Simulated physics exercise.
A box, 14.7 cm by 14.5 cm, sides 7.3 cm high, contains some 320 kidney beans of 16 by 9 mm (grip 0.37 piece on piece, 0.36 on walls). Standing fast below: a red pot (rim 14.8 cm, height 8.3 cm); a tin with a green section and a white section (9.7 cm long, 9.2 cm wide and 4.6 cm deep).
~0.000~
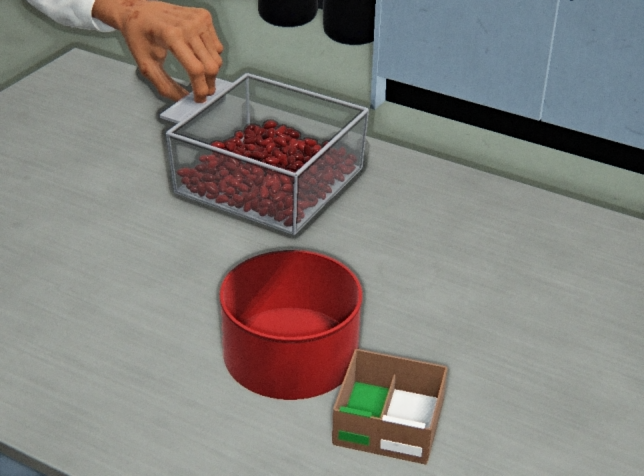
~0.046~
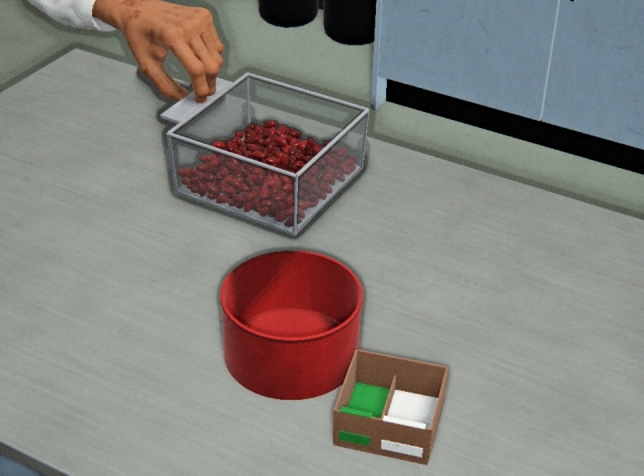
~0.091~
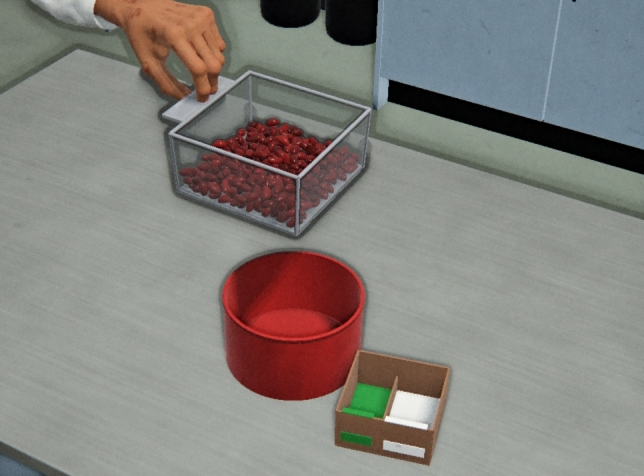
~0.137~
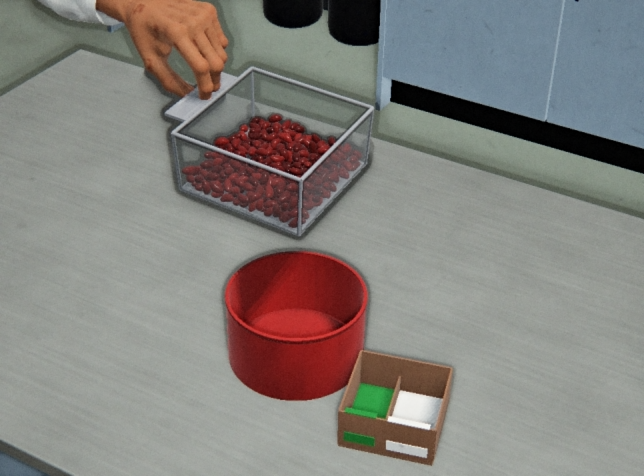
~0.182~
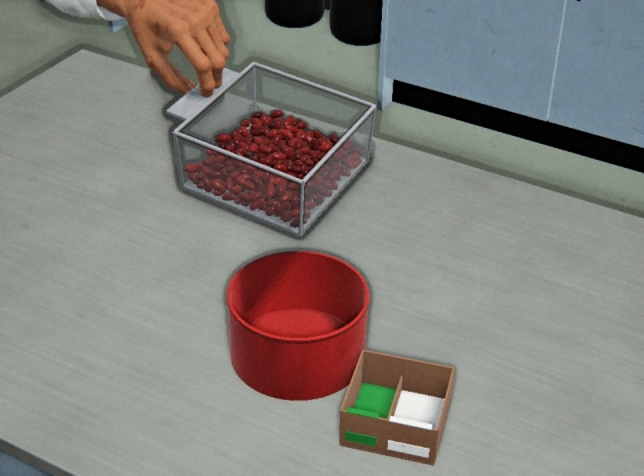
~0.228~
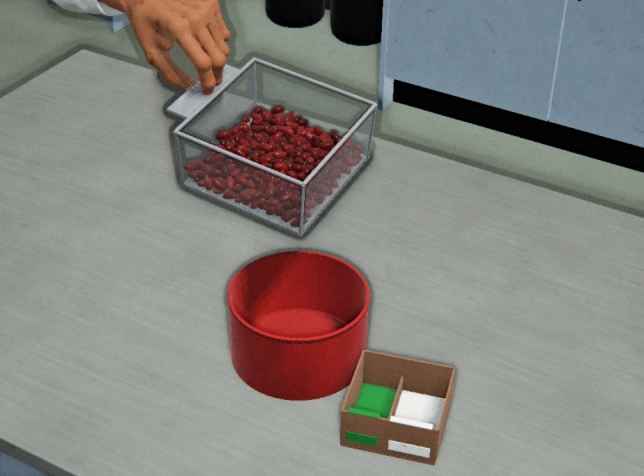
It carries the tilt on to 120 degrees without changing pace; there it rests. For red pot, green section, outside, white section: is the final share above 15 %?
In the red pot: Yes; in the green section: No; outside everything: No; in the white section: No.
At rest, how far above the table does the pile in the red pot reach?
Roughly 4.5 cm.
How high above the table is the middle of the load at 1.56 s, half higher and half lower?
Some 24 cm.
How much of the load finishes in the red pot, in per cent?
About 100 per cent.
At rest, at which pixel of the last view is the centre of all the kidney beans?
At about (297, 345).
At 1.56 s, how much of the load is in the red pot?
Near 0 per cent so far.
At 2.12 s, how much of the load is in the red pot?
About 25 per cent by then.
After 0.96 s, tilt 45 degrees; box 100 %; middle of all pieces near (276, 131).
After 1.56 s, tilt 76 degrees; box 100 %; middle of all pieces near (279, 138).
After 2.12 s, tilt 104 degrees; box 60 %, red pot 25 %, in the air 15 %; middle of all pieces near (286, 209).
Then, at 2.65 s, tilt 120 degrees; box 5 %, red pot 95 %, in the air 5 %; middle of all pieces near (298, 335).
By 3.3 s all is still; box 0 %, red pot 100 %, white section 0 %, green section 0 %, outside 0 %.
